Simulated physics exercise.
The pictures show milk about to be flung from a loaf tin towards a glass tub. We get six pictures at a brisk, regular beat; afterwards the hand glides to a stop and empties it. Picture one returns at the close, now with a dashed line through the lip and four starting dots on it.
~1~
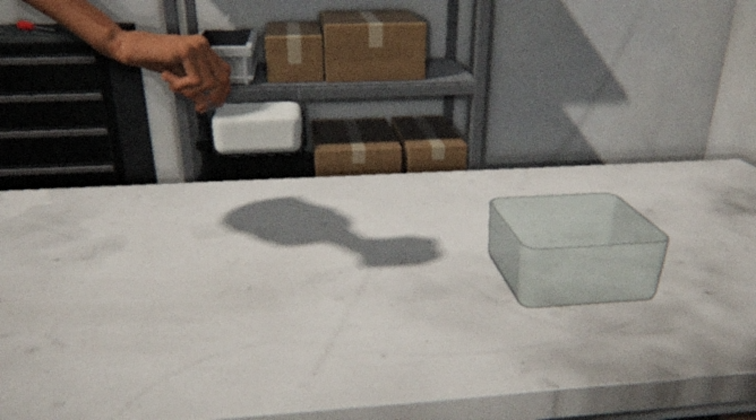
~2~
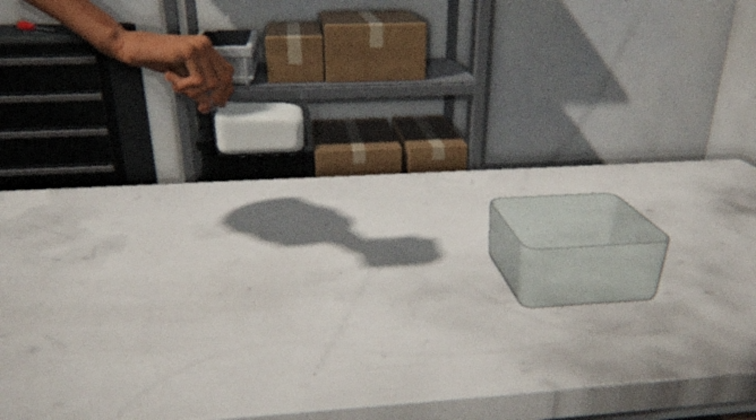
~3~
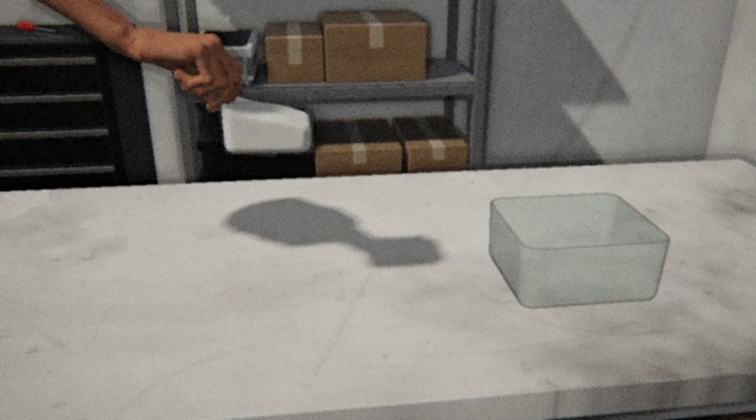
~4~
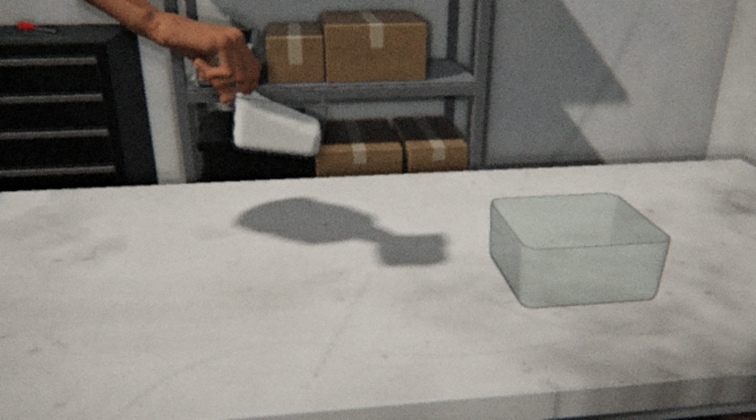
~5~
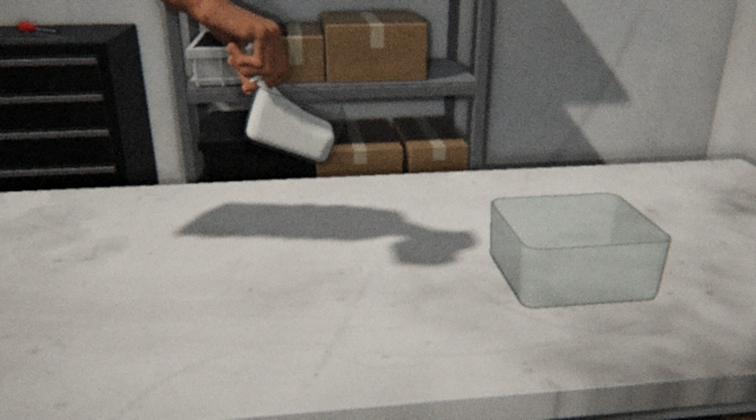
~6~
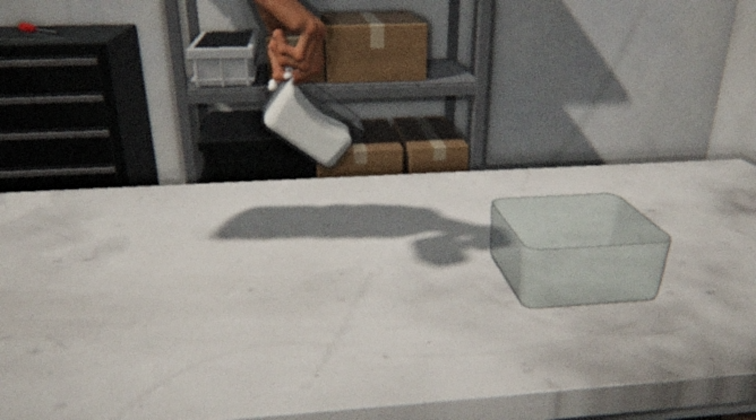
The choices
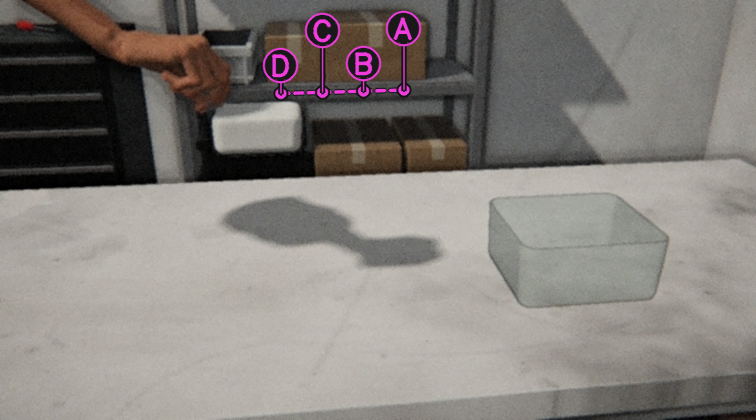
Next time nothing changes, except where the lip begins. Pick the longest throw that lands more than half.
Use spot C.
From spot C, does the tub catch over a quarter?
Yes, clearly.
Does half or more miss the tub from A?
No.
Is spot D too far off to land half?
Yes.
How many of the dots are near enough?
Three of them.
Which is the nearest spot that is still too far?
That would be D.
On the marked copy, A at (403, 90); B at (363, 91); C at (322, 92); D at (280, 93).
Choosing A, about 92 % lands in the tub, 6 % falls short and 3 % goes beside or beyond.
Choosing B, about 63 % lands in the tub, 8 % falls short and 29 % goes beside or beyond.
Choosing C, about 68 % lands in the tub, 15 % falls short and 16 % goes beside or beyond.
Choosing D, about 14 % lands in the tub, 80 % falls short and 7 % goes beside or beyond.
